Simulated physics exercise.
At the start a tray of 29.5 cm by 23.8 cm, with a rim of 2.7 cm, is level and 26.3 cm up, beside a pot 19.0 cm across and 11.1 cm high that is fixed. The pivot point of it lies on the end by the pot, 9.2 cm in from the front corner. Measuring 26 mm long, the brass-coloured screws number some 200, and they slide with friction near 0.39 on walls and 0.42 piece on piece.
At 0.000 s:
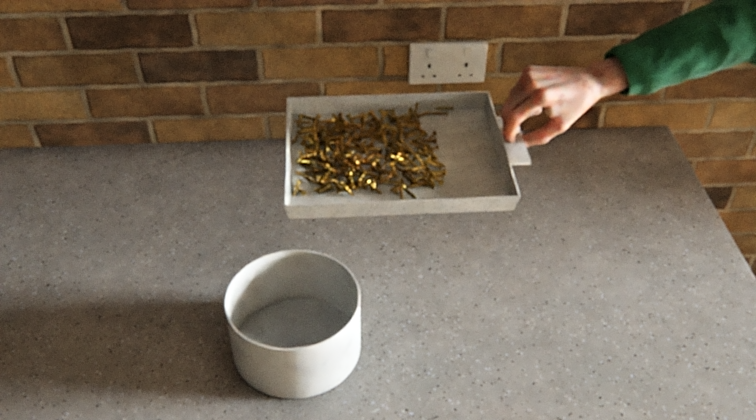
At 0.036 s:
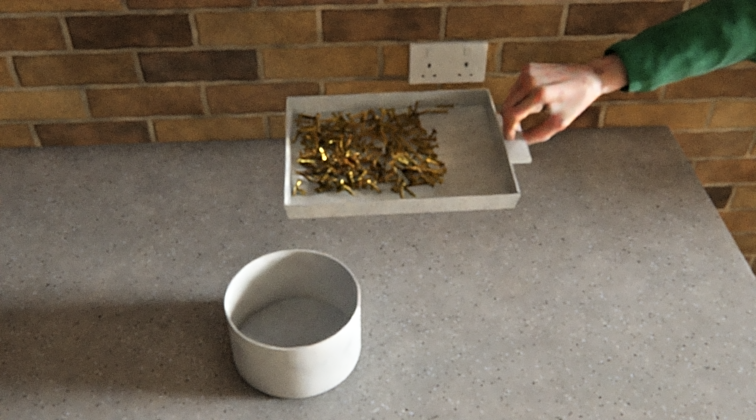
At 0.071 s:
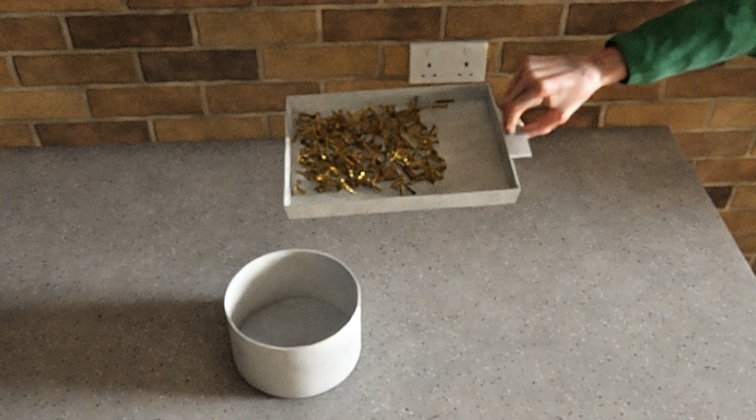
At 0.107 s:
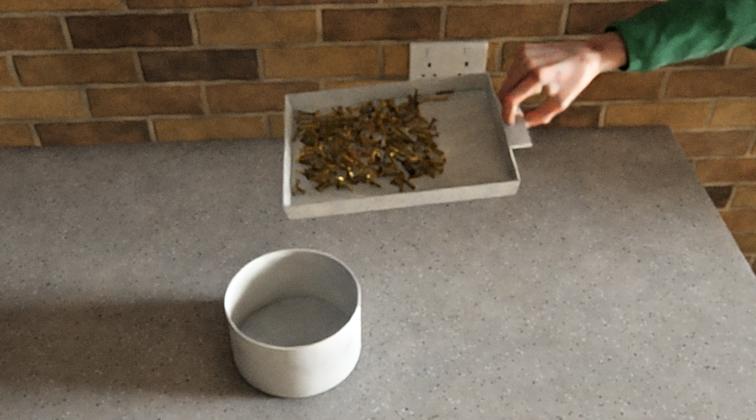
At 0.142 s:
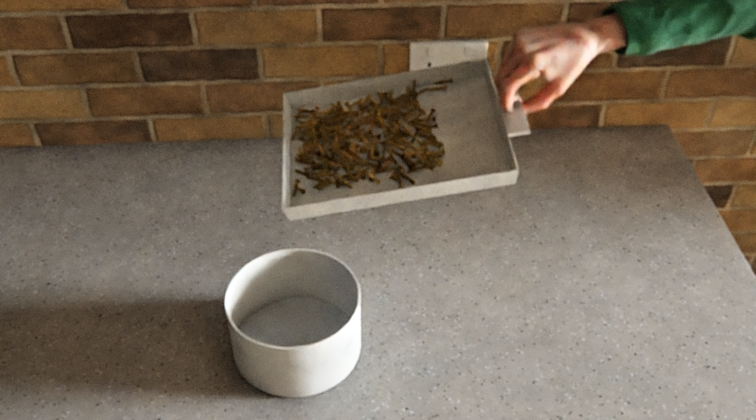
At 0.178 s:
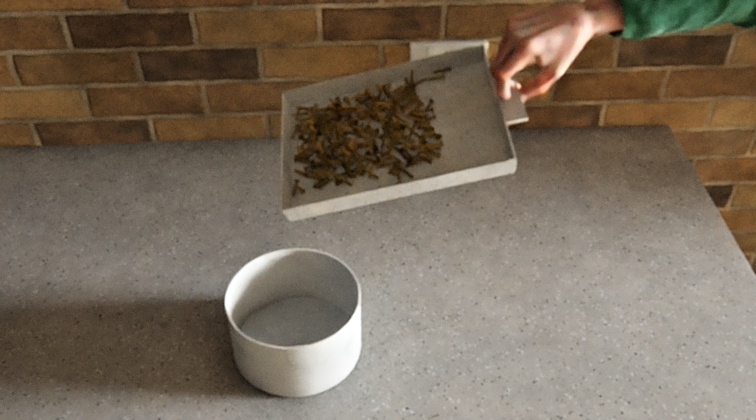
A hand in a green sleeve reaches in from the right above a speckled grey worktop, seen from slightly above, with a brick wall and a white socket behind. It grips the tab of a shallow pale tray holding a heap of brass-coloured screws, and a round, empty whitish pot stands below to the left. The hand lifts the tray's right end, tilting it modestly down toward the left, while the screws keep their places and the camera stays still.
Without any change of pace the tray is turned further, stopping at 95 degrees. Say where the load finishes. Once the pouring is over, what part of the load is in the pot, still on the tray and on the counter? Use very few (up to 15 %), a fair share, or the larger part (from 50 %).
Pot: The larger part, left on the tray: Very few, counter: A fair share.
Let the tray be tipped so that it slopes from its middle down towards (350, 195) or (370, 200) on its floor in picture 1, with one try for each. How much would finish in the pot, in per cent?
Near 100 and 95 per cent, in that order.
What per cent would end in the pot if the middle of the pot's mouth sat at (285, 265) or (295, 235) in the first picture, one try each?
I'd say close to 80 percent for the first spot and 20 percent for the second.
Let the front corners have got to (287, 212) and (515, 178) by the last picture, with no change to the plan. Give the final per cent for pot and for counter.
Split: Pot = 100, counter = 0.
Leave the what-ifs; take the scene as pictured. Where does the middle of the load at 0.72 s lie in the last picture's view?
Approximately (272, 182) in the final picture.
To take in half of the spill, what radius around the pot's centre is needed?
That comes to near 16 cm.
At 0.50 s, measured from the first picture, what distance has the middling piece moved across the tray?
Displacement on the tray: Roughly 6 cm.
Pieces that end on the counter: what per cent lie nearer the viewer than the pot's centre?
Near 10 in a hundred.
After 0.50 s, tilt 54 degrees; the tray holds 100 %, the pot 0 %.
After 0.72 s, tilt 81 degrees; the tray holds 80 %, the pot 0 %.
After 1.05 s, tilt 95 degrees; the tray holds 5 %, the pot 50 %.
In the end, at 2.0 s, pot 65 %, tray 0 %, counter 35 %.
